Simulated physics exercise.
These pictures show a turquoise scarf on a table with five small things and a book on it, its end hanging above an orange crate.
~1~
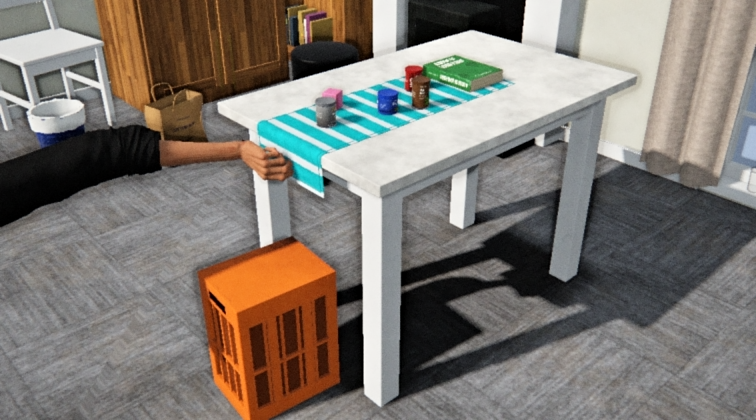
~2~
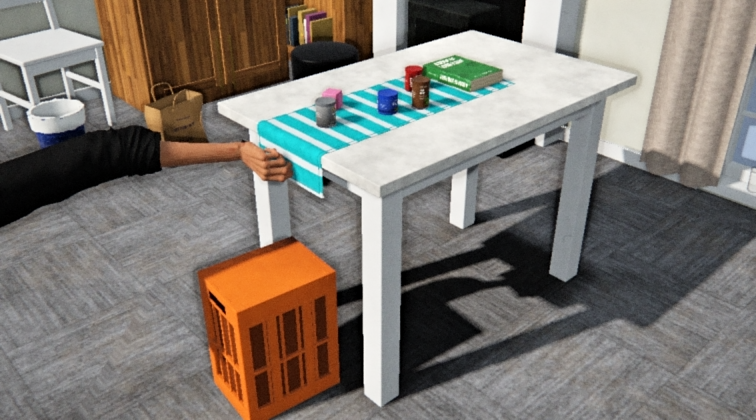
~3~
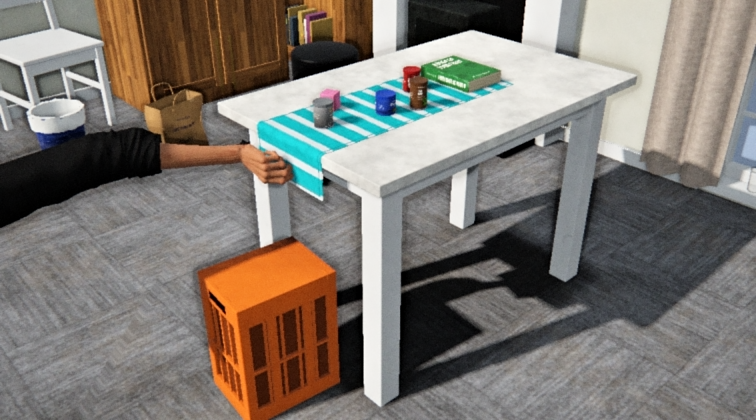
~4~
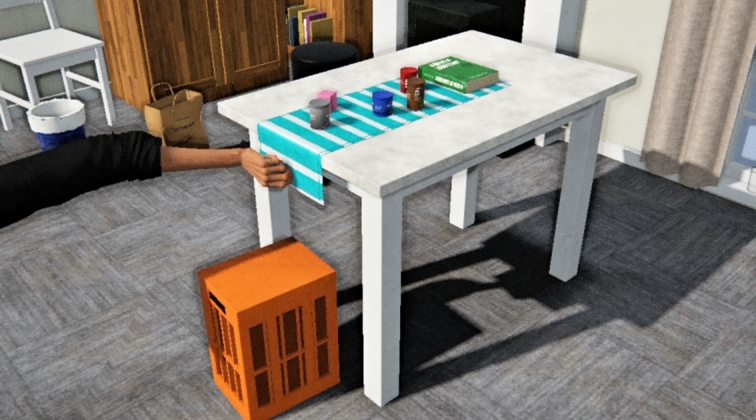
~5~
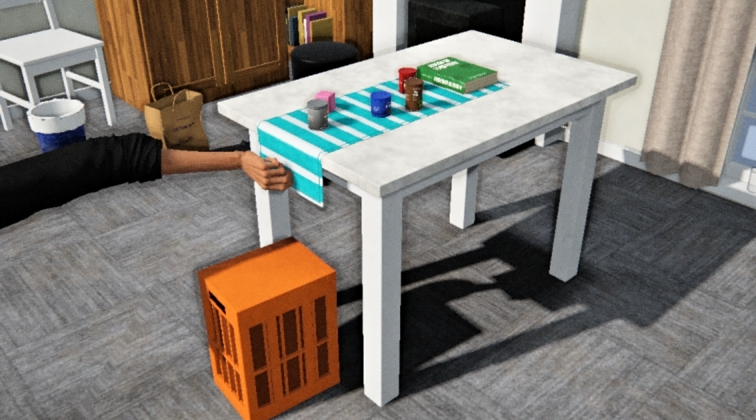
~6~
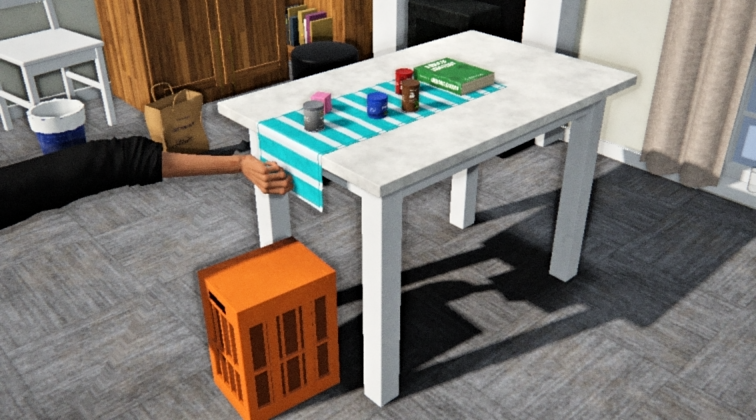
A hand slowly pulling a turquoise striped scarf slightly down over a white table's edge, the cans, cube and book shifting with it.
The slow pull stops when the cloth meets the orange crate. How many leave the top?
The count of fallen things is two.
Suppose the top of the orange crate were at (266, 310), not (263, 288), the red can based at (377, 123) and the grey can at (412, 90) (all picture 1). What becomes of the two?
The red can tumbles off; the grey can stays on.
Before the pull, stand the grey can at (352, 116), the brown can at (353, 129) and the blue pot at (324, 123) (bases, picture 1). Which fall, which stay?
The grey can comes down, the brown can drops off, the blue pot goes over.
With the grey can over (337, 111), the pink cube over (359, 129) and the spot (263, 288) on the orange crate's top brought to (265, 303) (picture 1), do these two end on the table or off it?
The grey can drops off, the pink cube is carried off.
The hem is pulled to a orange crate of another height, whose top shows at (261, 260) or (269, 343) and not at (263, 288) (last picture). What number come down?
In that case 1 and 4.
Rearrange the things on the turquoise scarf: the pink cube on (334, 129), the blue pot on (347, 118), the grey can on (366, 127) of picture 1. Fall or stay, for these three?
The pink cube is carried off; the blue pot tumbles off; the grey can drops off.
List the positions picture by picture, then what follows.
Hem (324, 197); grey can (325, 100); pink cube (332, 91); blue pot (388, 92); brown can (421, 79); red can (414, 68); top of the crate (263, 288), in the first picture.
Hem (323, 198); grey can (325, 100), in the second picture.
Hem (323, 201); pink cube (330, 92), in the third picture.
Hem (324, 205); blue pot (383, 94); top of the crate (263, 288), in the fourth picture.
Hem (324, 207); brown can (414, 81), in the fifth picture.
Hem (322, 212); grey can (313, 104); pink cube (321, 95); blue pot (377, 96); brown can (411, 83); red can (404, 71), in the sixth picture.
Early on, hem near (293, 237); grey can gone.
Midway, hem on the crate; grey can and pink cube gone.
Finally, hem on the crate; grey can and pink cube gone. It carries off two.
